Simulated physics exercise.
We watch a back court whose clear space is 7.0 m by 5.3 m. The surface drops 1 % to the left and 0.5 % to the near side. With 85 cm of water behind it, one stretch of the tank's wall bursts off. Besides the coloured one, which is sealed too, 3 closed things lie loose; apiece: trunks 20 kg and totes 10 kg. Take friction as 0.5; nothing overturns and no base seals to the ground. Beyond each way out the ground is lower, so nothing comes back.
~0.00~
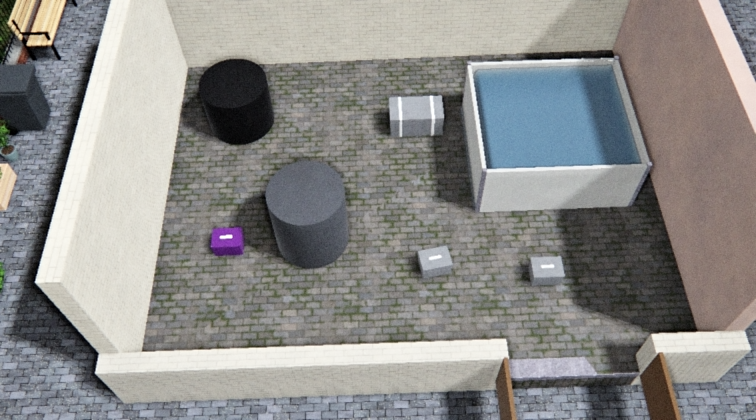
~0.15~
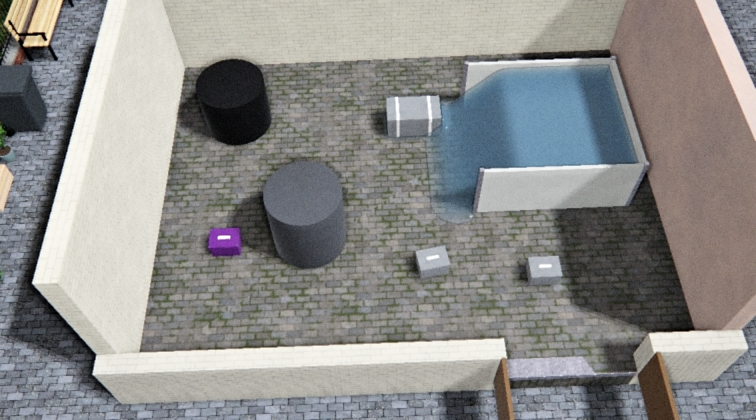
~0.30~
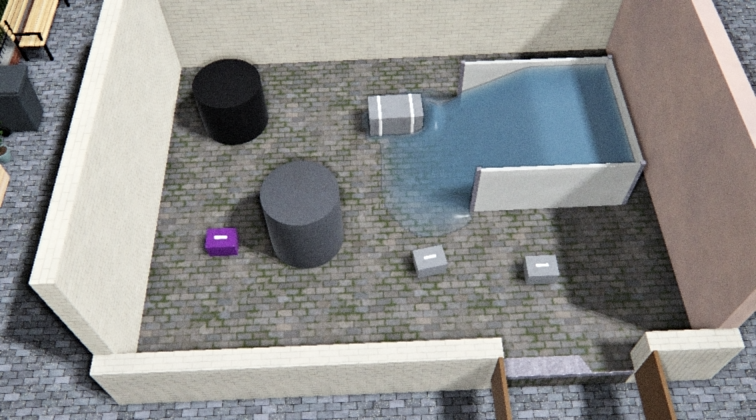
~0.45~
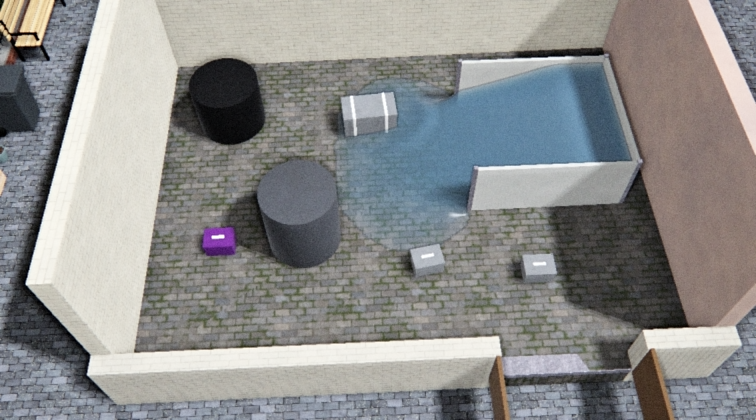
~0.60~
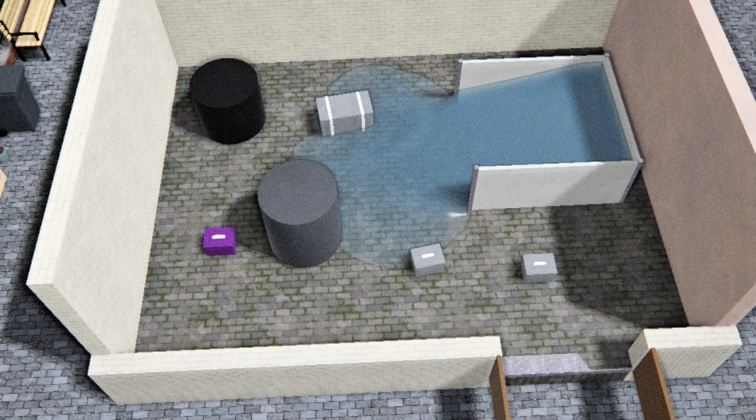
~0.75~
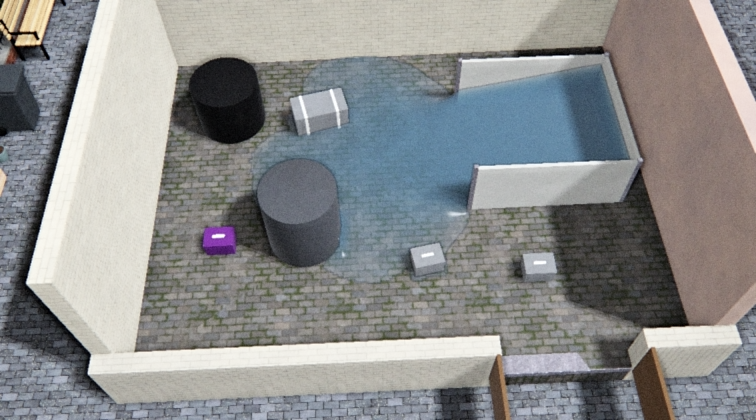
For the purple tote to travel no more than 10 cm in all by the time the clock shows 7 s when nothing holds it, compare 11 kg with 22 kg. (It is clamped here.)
I expect that neither weight holds it.
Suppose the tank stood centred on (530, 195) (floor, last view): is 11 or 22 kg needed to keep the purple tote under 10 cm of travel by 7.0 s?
Then neither weight holds it.
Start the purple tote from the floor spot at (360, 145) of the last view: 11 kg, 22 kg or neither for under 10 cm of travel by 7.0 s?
Neither holds.
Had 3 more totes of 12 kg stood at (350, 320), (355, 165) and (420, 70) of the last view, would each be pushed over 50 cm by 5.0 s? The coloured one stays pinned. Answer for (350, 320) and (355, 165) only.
In turn: Over, past it.
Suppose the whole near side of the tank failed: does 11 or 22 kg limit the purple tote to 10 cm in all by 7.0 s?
Then only the larger load is enough.
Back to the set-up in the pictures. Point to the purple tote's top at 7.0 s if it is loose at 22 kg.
Around (288, 280).
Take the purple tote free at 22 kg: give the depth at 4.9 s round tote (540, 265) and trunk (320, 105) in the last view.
Roughly 2 and 13 cm.
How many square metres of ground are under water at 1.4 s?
Some 20 m2.
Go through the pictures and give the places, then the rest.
The first picture shows the purple tote at (227, 237) rests on the ground; 4.1 m2 under water; 0 of 4 have shifted.
The second picture shows the purple tote at (224, 238), on the bottom; 5.3 m2 under water; 0 of 4 have shifted.
The third picture shows the purple tote at (221, 238) rests on the ground; water covers 6.9 m2; 1 of 4 have shifted.
The fourth picture shows the purple tote at (218, 237), on the bottom; 8.9 m2 under water; 1 of 4 have shifted.
The fifth picture shows the purple tote at (219, 237) rests on the ground; water covers 11.1 m2; 1 of 4 have shifted.
The sixth picture shows the purple tote at (219, 236), on the bottom; water covers 13.1 m2; 1 of 4 have shifted.
After 1.4 s the purple tote would be 0 cm from its start with 11 kg and 0 cm from its start with 22 kg; 1 cm of water round it then.
After 3.1 s the purple tote would be 4 cm from its start with 11 kg and 0 cm from its start with 22 kg; 7 cm of water round it then.
After 4.9 s the purple tote would be 72 cm from its start with 11 kg and 91 cm from its start with 22 kg; 18 cm of water round it then.
After 7.0 s the purple tote would be 152 cm from its start with 11 kg and 119 cm from its start with 22 kg; 13 cm of water round it then.
